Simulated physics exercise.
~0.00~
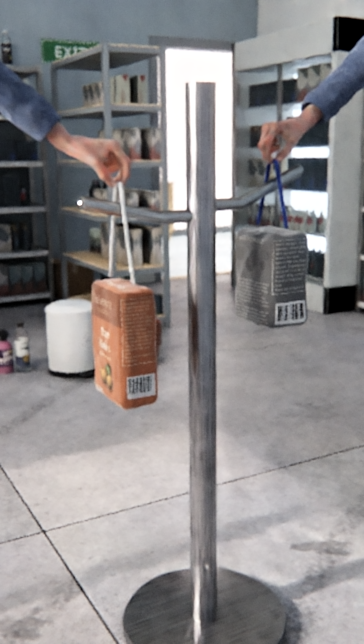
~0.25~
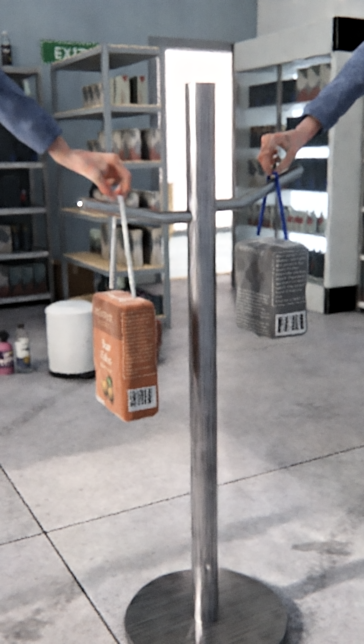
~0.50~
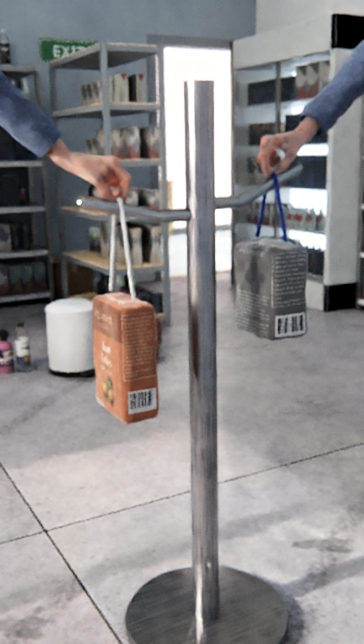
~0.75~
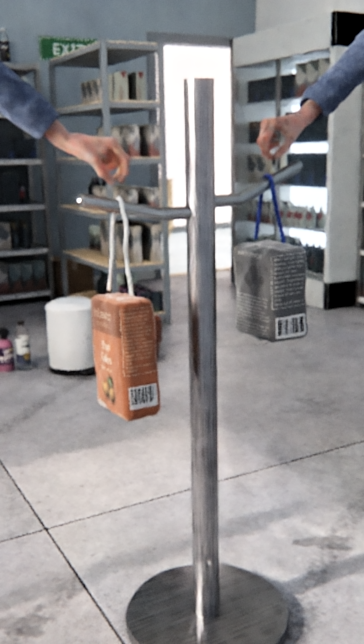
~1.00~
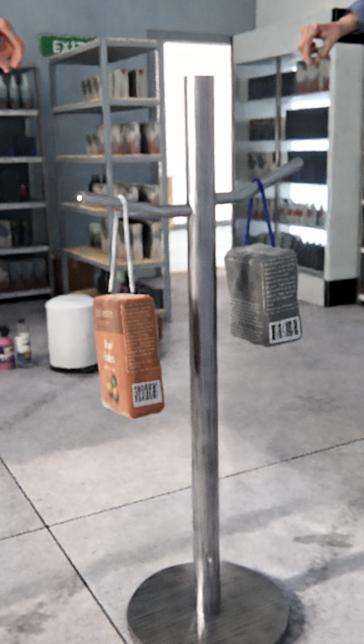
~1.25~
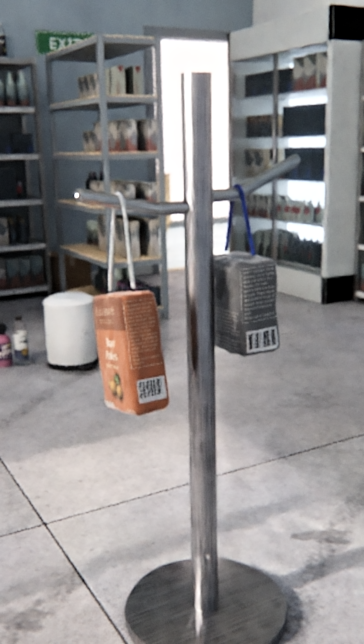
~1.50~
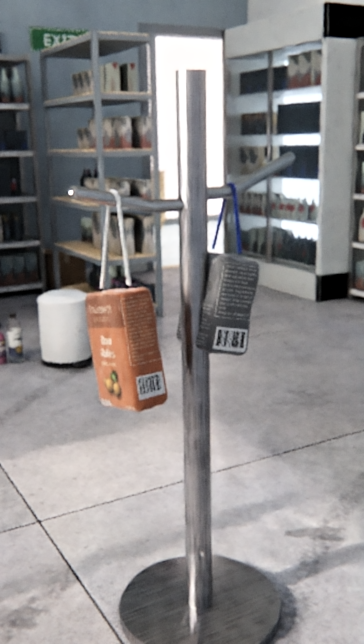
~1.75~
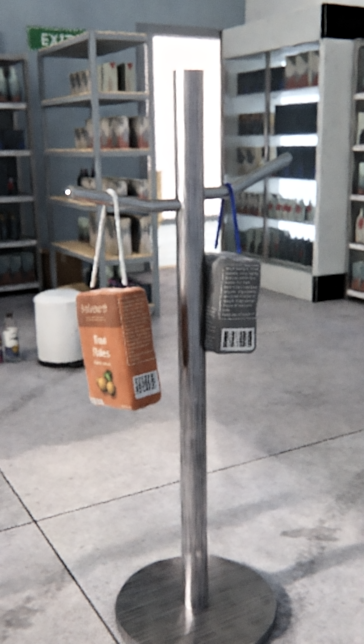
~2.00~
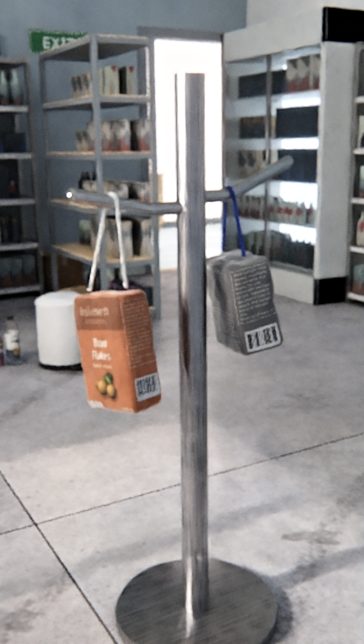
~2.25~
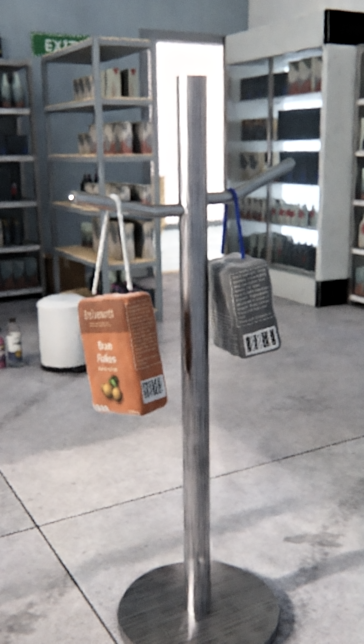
The clip opens on a metal stand in a shop-like room with shelves, as two hands lower an orange sack and a grey sack by their loops onto the rods at either side. Both hands let go and draw back out of view. The grey sack then slides left along its upward-sloping rod toward the post, while the orange sack tilts a little on the left. Reaching the post, the grey sack swings in close against it, then shifts back slightly to the right. At the end, both sacks still hang from their pegs, leaning slightly.
